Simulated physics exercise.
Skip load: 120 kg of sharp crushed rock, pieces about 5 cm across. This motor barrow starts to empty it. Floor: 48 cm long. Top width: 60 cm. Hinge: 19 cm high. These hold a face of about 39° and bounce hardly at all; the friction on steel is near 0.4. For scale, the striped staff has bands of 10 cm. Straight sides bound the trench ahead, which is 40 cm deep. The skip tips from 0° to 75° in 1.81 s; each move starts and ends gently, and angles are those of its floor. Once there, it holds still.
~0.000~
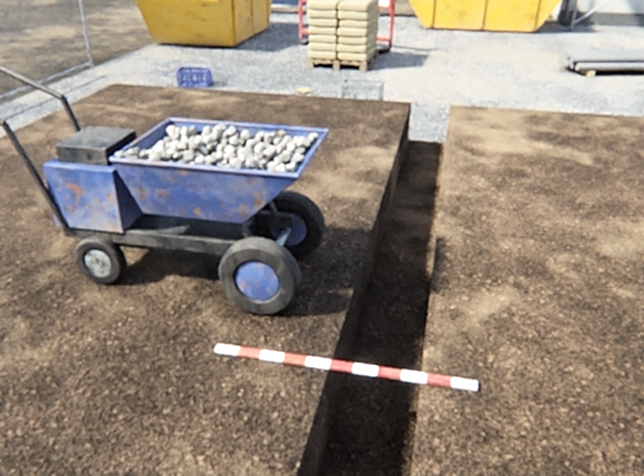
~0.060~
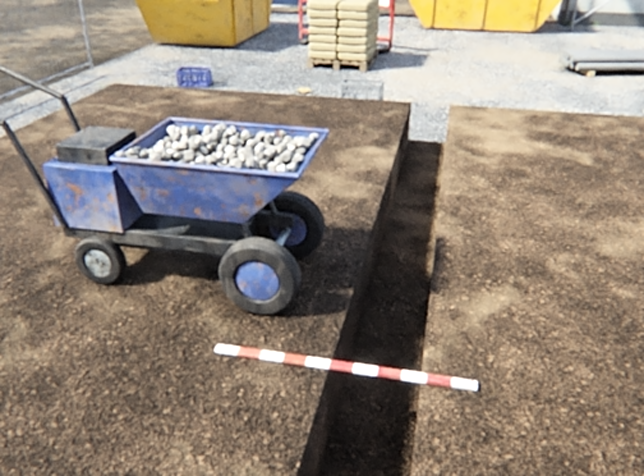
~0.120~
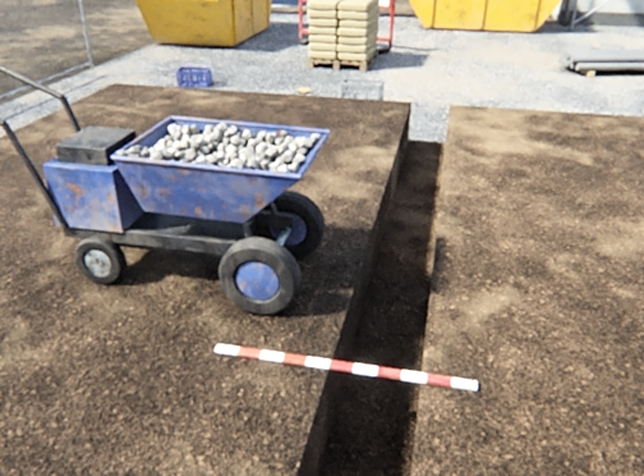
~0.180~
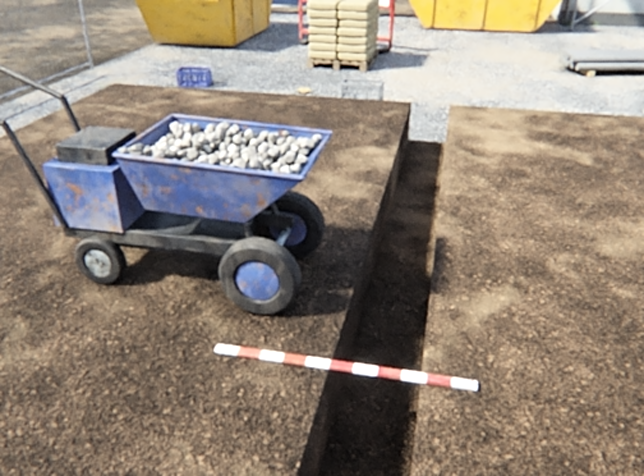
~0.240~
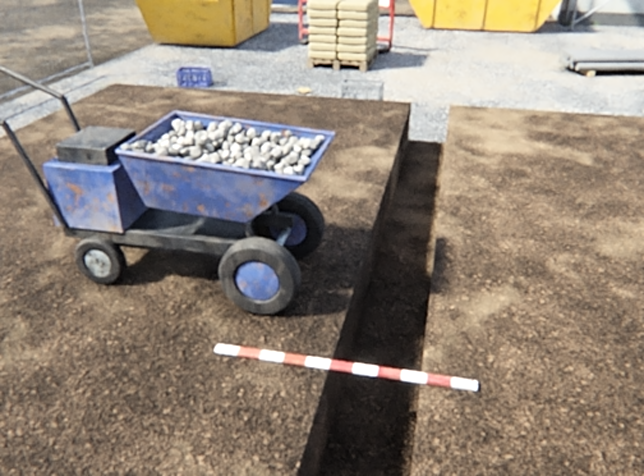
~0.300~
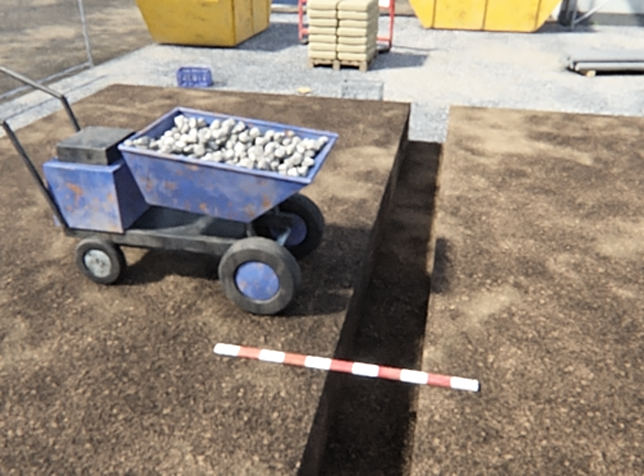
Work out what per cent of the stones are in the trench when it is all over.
It comes to roughly 79 per cent.
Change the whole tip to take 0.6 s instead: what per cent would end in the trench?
That works out at about 50 in a hundred.
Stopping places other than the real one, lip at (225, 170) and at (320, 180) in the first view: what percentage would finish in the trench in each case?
Roughly 75 percent for the first, and 50 percent for the second.
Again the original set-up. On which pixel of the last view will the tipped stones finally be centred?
I'd put it close to (404, 345).
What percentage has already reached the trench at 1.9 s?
About 50%.
After 1.4 s the floor is at 63°; 99 % in the skip, 1 % in the trench; the foremost stones are at (400, 297).
After 1.9 s the floor is at 75°; 35 % in the skip, 49 % in the trench, 17 % past the trench; the foremost stones are at (497, 295).
After 2.3 s the floor is at 75°; 7 % in the skip, 71 % in the trench, 22 % past the trench; the foremost stones are at (538, 321).
After 4.2 s the floor is at 75°; 0 % in the skip, 79 % in the trench, 21 % past the trench; the foremost stones are at (542, 322).
